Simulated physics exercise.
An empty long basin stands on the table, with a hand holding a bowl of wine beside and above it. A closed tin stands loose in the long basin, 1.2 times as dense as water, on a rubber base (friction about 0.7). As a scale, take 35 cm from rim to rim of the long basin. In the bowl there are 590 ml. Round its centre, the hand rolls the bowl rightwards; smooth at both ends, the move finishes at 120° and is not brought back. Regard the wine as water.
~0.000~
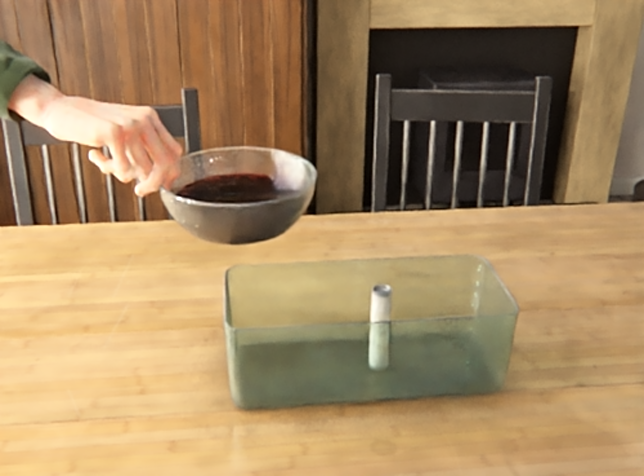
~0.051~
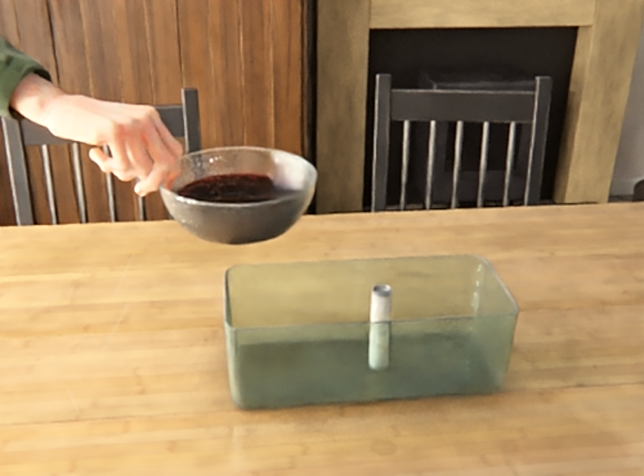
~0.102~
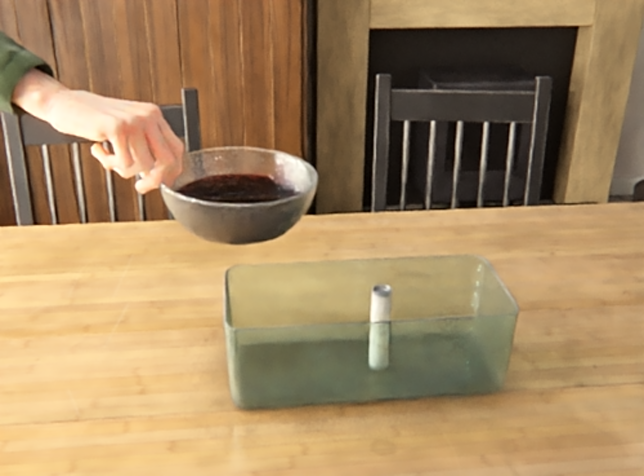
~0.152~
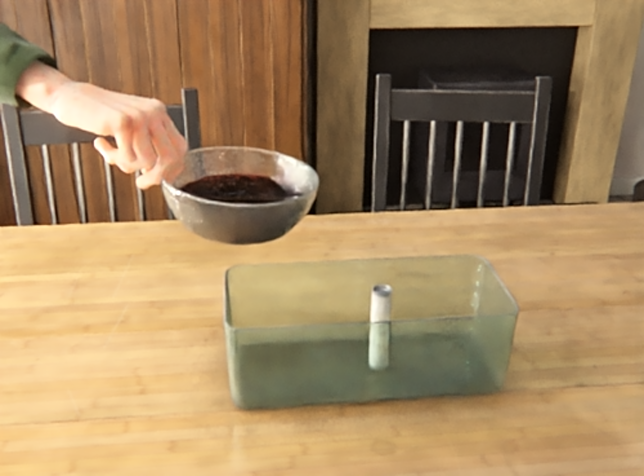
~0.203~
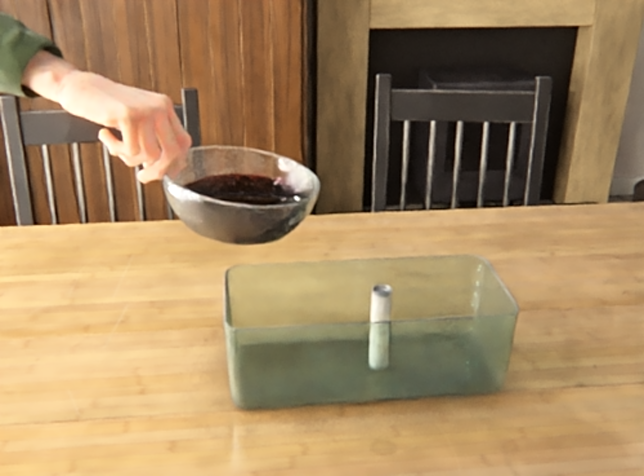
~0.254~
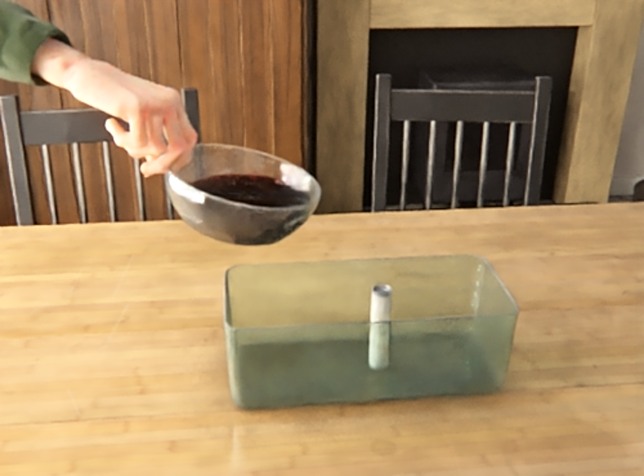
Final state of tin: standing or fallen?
Most probably it will stay balanced.
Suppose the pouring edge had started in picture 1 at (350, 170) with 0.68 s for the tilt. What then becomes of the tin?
It tumbles.
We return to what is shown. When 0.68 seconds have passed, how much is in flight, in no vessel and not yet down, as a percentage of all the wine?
About 34 per cent.
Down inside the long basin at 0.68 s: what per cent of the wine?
I'd estimate some 34 percent of the liquid.
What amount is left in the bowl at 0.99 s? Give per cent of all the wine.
Roughly 0 per cent.
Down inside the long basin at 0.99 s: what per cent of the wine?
Around 100 per cent of the whole.
By 0.68 s the tilt is 75° and 31 per cent is still to pour; the tin stands where it began.
By 0.99 s the tilt is 113° and 0 per cent is still to pour; the tin stands where it began.
By 1.31 s the tilt is 120° and 0 per cent is still to pour; the tin stands where it began.
By 1.66 s the tilt is 120° and 0 per cent is still to pour; the tin stands where it began.
At rest the tin stands where it began.
